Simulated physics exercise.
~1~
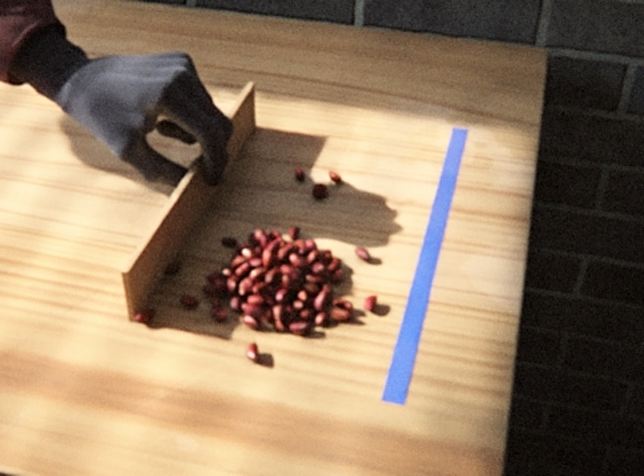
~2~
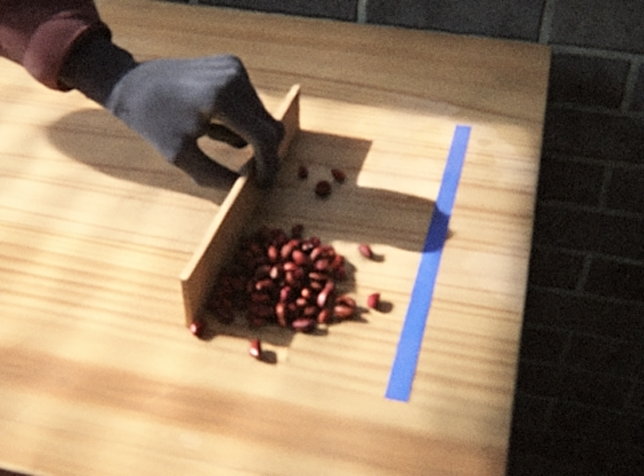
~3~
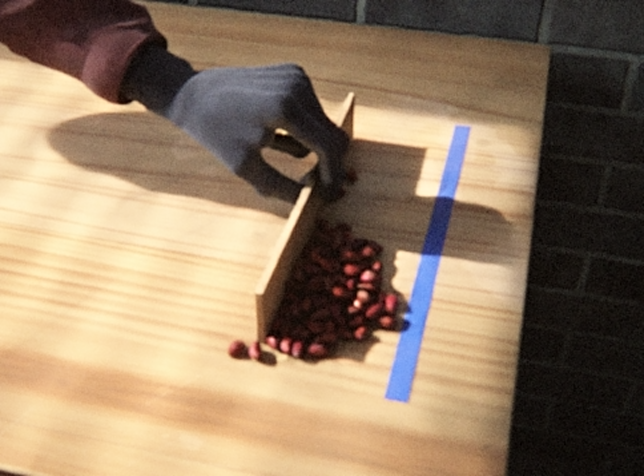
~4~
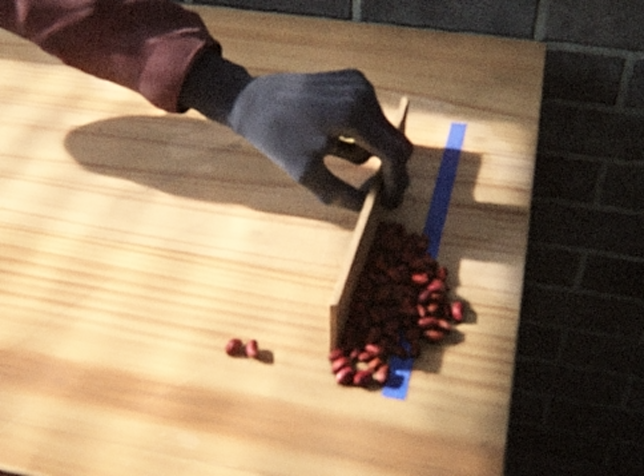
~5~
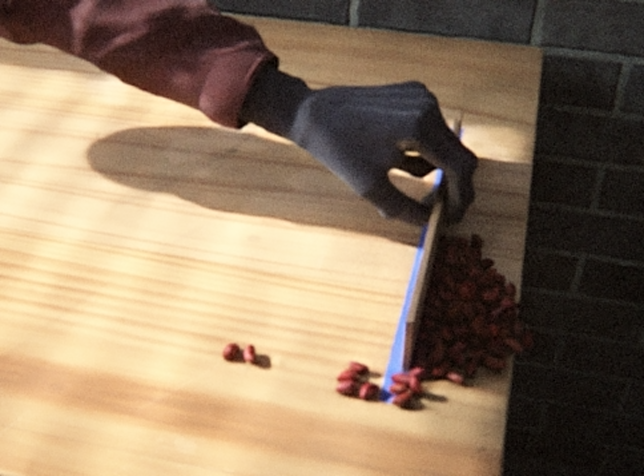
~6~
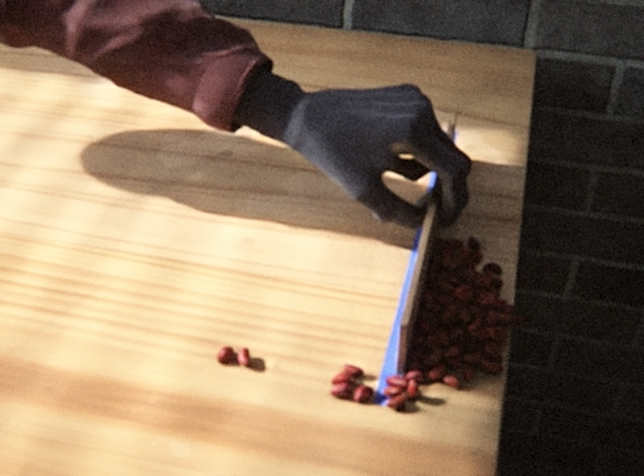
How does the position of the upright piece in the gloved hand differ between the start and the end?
At the start it stands to the left of the bean heap, well short of the blue tape. By the end it is farther right, standing along the tape near the table's right edge.
